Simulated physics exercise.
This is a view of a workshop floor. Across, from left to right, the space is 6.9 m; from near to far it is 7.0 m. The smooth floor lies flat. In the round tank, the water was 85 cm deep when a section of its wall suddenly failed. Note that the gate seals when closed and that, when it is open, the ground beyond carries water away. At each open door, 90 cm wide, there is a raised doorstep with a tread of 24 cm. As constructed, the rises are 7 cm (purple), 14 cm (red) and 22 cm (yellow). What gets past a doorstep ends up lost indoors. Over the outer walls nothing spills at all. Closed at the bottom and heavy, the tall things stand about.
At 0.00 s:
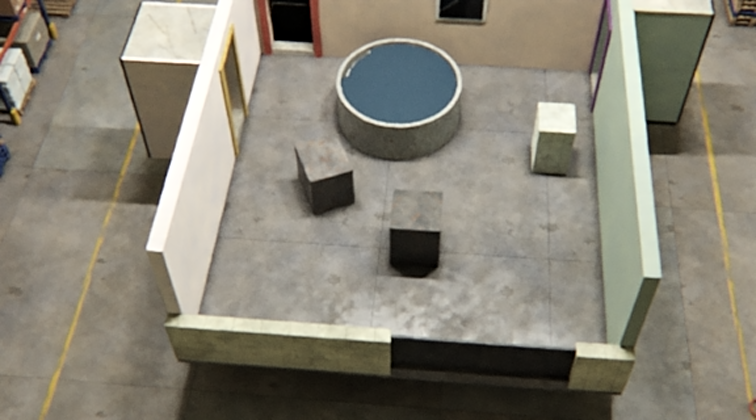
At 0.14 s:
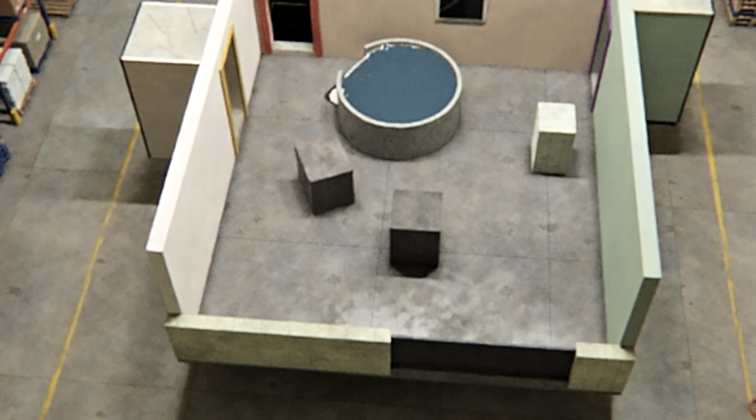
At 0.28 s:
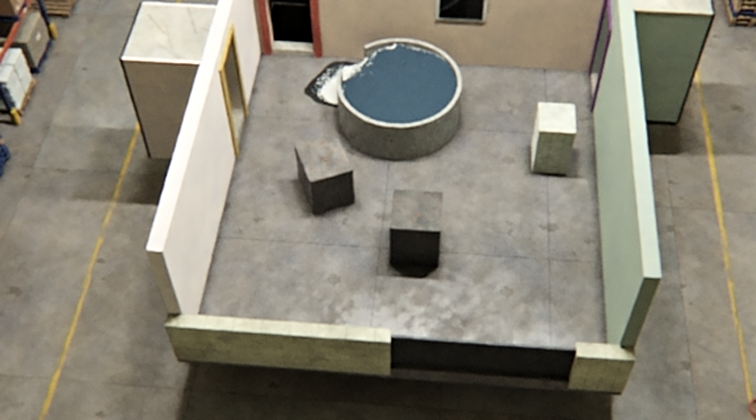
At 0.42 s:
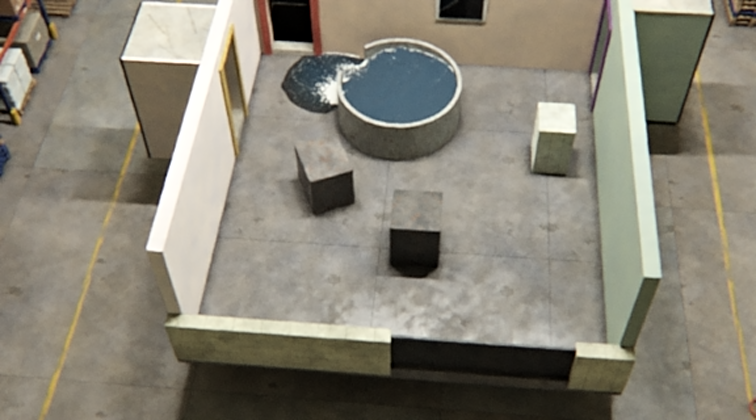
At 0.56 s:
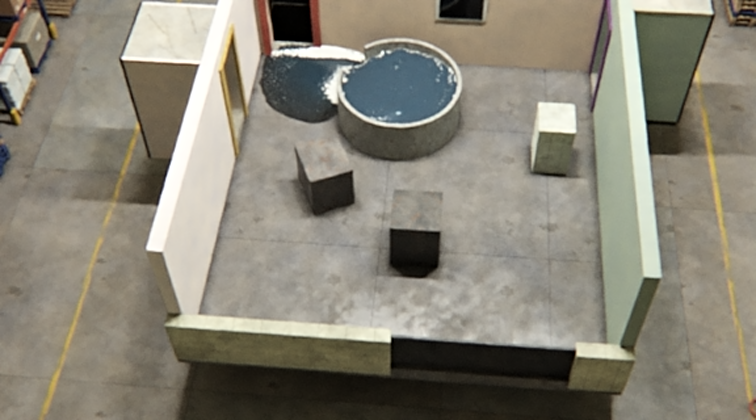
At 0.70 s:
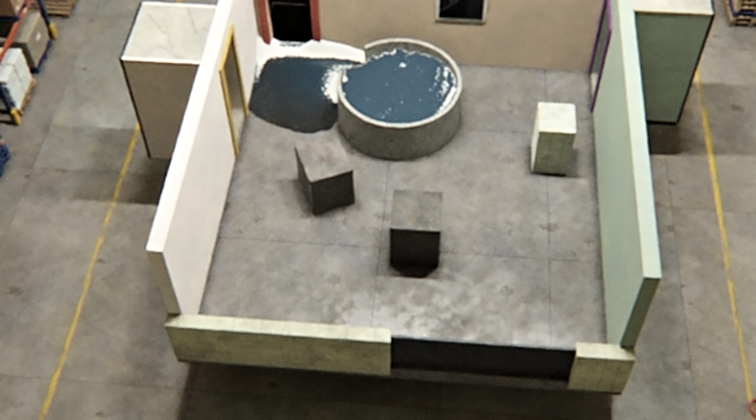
At first, still water fills a round tank on a walled workshop floor with a few blocks standing about. Then water breaks out through a gap on the tank's left side and splashes onto the floor, and the dark pool widens leftward, reaching the foot of the red door at the back.
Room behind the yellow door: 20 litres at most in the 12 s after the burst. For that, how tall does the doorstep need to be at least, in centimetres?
About 11 centimetres.
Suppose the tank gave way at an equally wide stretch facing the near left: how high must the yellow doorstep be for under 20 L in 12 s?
It needs to be about 33 cm high.
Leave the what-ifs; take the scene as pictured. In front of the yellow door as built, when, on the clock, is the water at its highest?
I'd say near 1.8 seconds.
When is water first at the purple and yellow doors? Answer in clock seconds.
Arrival: Purple 3.2 s, yellow 1.0 s.
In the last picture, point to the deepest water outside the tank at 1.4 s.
Around pixel (260, 58).
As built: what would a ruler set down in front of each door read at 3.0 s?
Door by door in cm - purple 0, red 34, yellow 15.
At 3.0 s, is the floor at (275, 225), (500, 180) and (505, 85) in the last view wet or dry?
Spot one awash, spot two bone dry, spot three awash.
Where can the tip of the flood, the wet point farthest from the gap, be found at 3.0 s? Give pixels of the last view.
In the last picture, around (199, 313).
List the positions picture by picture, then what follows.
Still water, 85 cm deep, in the round tank at (399, 84); the yellow door at (234, 98) is dry, in the first frame.
The front is at (331, 93), 0.4 m from the gap at (353, 81); 0.3 m2 of floor is wet, 85 cm left at the back, in the second frame.
Water pours out at (353, 82) and has run 0.8 m, to (330, 68); about 12 cm deep outside, 85 cm at the back, in the third frame.
The gap is at (353, 83), the front 1.4 m out at (299, 64); the back of the round tank holds 85 cm, in the fourth frame.
The front is at (272, 54), 2.1 m from the gap at (353, 82); 3.1 m2 of floor is wet, 84 cm left at the back, in the fifth frame.
The gap is at (353, 82), the front 2.3 m out at (261, 54); the back of the round tank holds 79 cm; the yellow door at (234, 98), 2.5 m from the gap, is still 0.6 m from the nearest water, in the sixth frame.
After 1.4 s water covers 10 % of the floor, deepest (64 cm) near (260, 58); 13 cm at the yellow door, 0 litres in over its 22 cm doorstep.
After 3.0 s water covers 40 % of the floor, deepest (38 cm) near (268, 58); 15 cm at the yellow door, 0 litres in over its 22 cm doorstep.
After 12.0 s water covers 100 % of the floor, deepest (12 cm) near (529, 356); 7 cm at the yellow door, 0 litres in over its 22 cm doorstep.
At the yellow door as built, the water arrived by 1.0 s and peaked near 18 cm at 1.8 s.
With a doorstep of 9 cm, 38 litres would have come in within the 12 s; with 12.5 cm, 12 litres. So under 20 litres takes about 11 cm.
